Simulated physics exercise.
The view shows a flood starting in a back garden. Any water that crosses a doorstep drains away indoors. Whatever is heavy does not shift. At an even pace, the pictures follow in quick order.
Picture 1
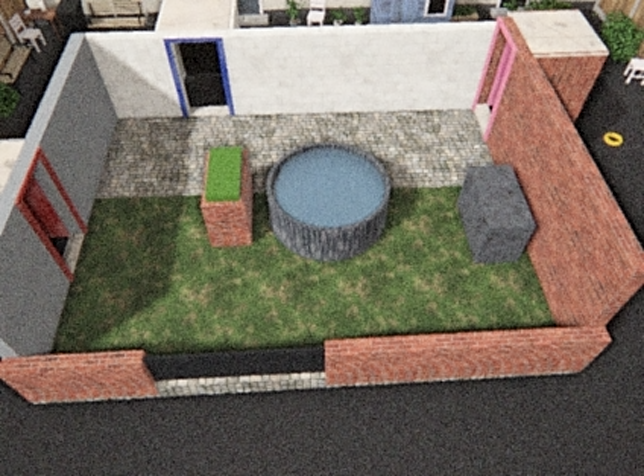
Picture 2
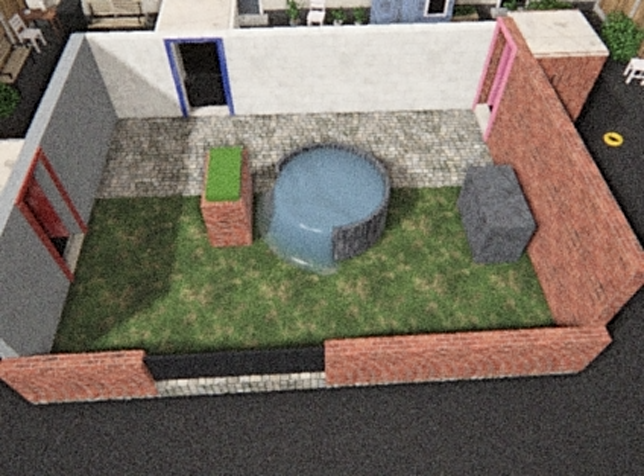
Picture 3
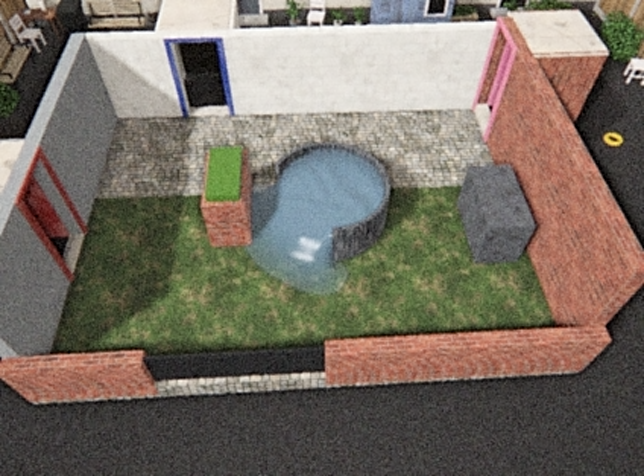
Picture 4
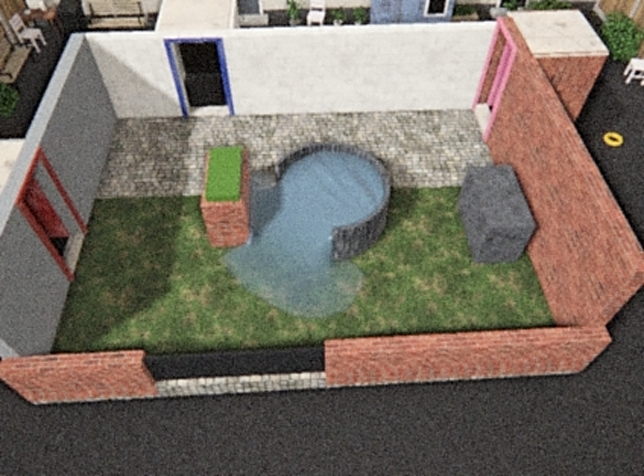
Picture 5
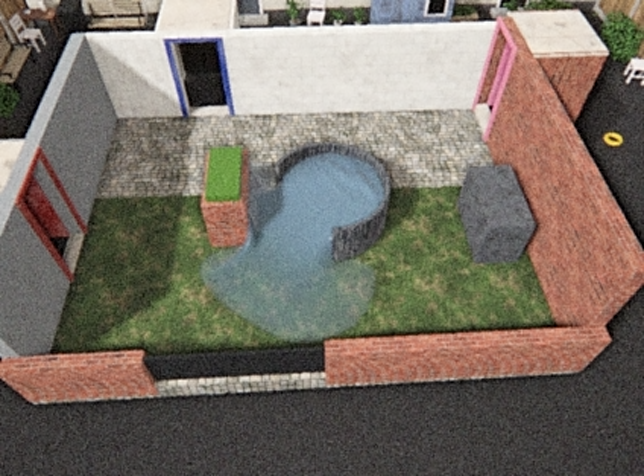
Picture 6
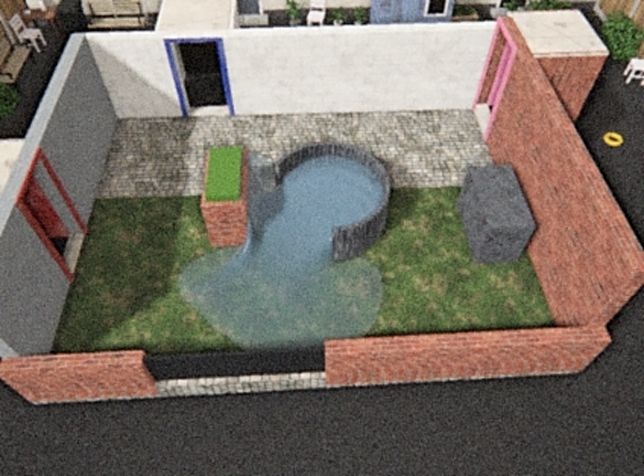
Water pours from a gap in the round pool and spreads across the grass.
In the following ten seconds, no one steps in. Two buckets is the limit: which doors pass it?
In the end the red door is swamped; the pink door is not swamped; the blue door is swamped.
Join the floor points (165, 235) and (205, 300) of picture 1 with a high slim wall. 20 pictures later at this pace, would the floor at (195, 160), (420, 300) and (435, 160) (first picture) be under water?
Taking them in order, I'd say soaked, soaked and parched.
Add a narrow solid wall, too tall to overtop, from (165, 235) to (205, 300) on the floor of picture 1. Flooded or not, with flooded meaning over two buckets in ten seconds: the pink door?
I'd say the pink one admits under the limit.
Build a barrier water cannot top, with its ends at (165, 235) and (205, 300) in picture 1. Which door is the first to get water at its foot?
I'd say the blue door is first.
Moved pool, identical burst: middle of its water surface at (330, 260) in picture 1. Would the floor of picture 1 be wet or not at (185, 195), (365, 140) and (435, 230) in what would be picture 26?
The three spots read swamped, left dry, left dry.
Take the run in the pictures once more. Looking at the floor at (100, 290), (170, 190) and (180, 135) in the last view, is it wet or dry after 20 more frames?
Taking them as listed, they are waterlogged, spared and waterlogged.
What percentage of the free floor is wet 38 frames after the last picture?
Around 90 percent of it.
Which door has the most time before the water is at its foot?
From what the pictures show, it's the pink one.
A moment on, water covers 35 % of the floor; the red door not reached, the pink door not reached, the blue door wet at the sill, nothing in.
Next, water covers 45 % of the floor; the red door not reached, the pink door not reached, the blue door under two buckets in.
Then, water covers 60 % of the floor; the red door under two buckets in, the pink door not reached, the blue door under two buckets in.
Later, water covers 90 % of the floor; the red door over two buckets in, the pink door wet at the sill, nothing in, the blue door under two buckets in.
In the end, water covers 100 % of the floor; the red door over two buckets in, the pink door wet at the sill, nothing in, the blue door over two buckets in.
